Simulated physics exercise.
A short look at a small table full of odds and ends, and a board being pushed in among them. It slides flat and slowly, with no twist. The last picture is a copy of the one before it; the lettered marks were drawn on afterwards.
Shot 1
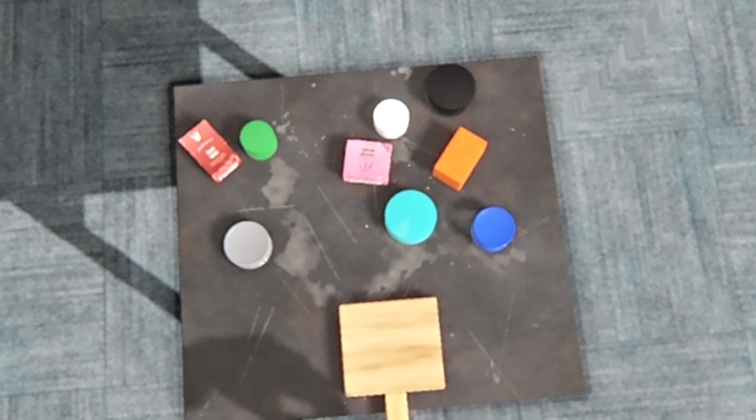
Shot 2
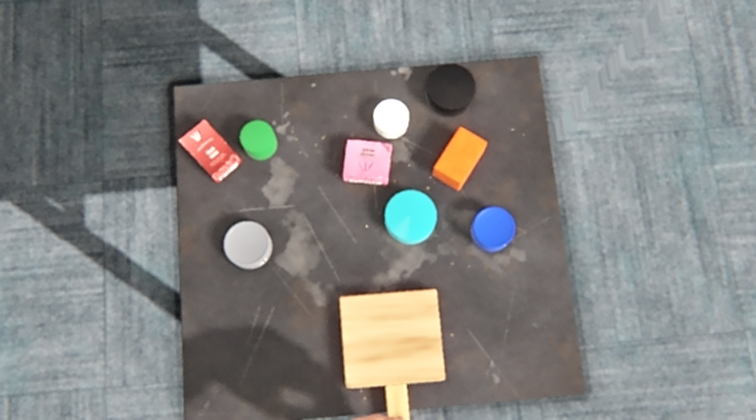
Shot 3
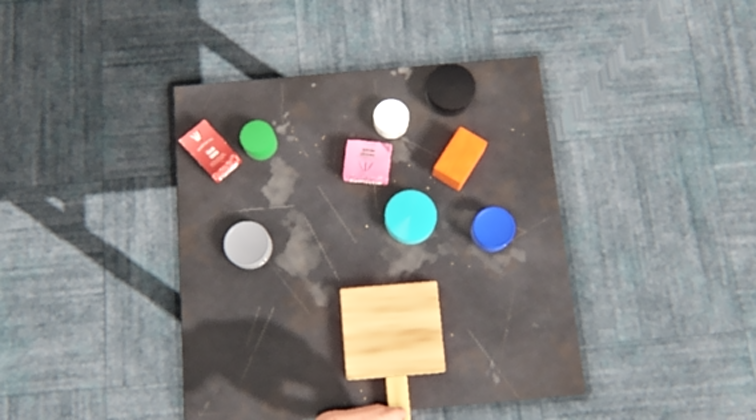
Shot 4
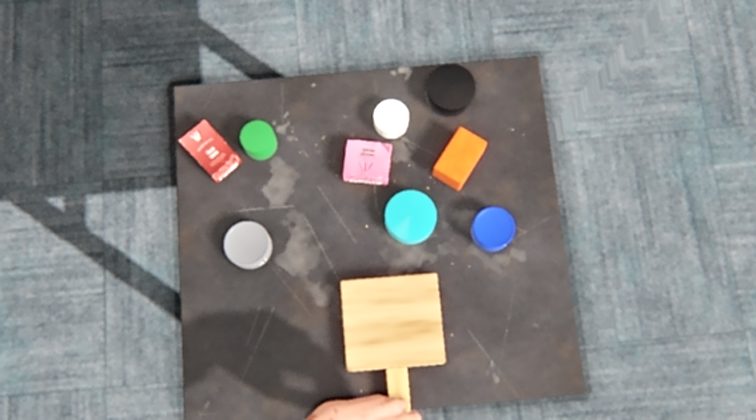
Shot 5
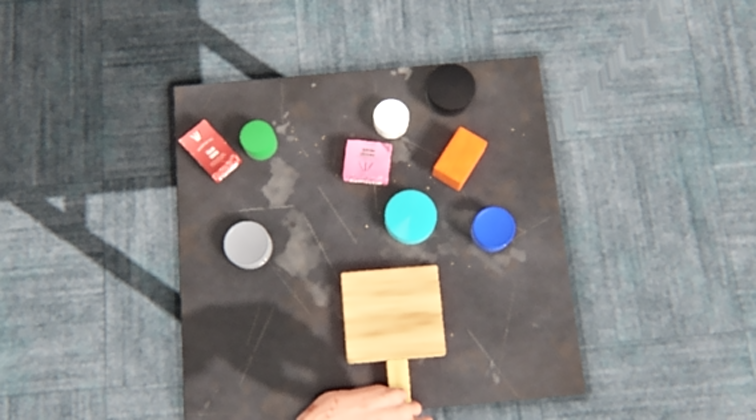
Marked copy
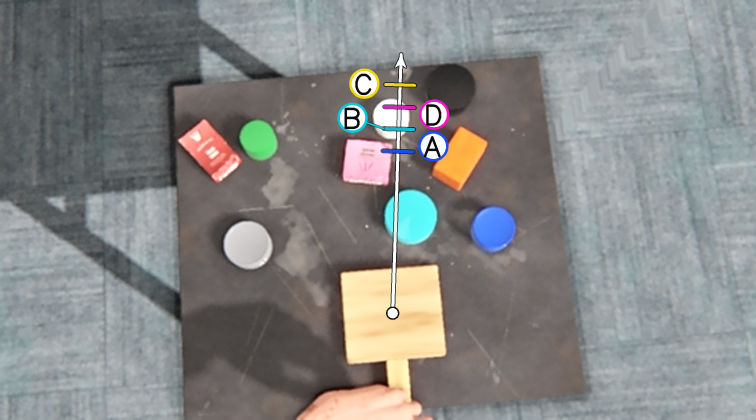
A hand slowly slides a wooden board forward on a dark table among small objects.
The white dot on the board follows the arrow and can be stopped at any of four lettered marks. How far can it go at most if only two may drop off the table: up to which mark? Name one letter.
The farthest such stop is B.
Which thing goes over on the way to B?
The white tub.
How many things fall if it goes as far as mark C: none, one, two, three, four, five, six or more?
In all, three.
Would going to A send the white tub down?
Yes.
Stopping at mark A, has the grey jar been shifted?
By then, no.
On the marked copy, A at (398, 151); B at (398, 129); C at (400, 85); D at (400, 107); the arrow from (393, 313) to (401, 55); the white dot at (393, 313).
Taking B. A third of the way, board (395, 246); turquoise tin (409, 178); black tin (450, 91).
Two thirds of the way, board (397, 180); white tub (380, 90); turquoise tin (411, 115).
When it is over, board (398, 133); white tub over the edge; turquoise tin (408, 69); one fallen.
As for the rest, A is within the limit but short; C drops three; D drops three.
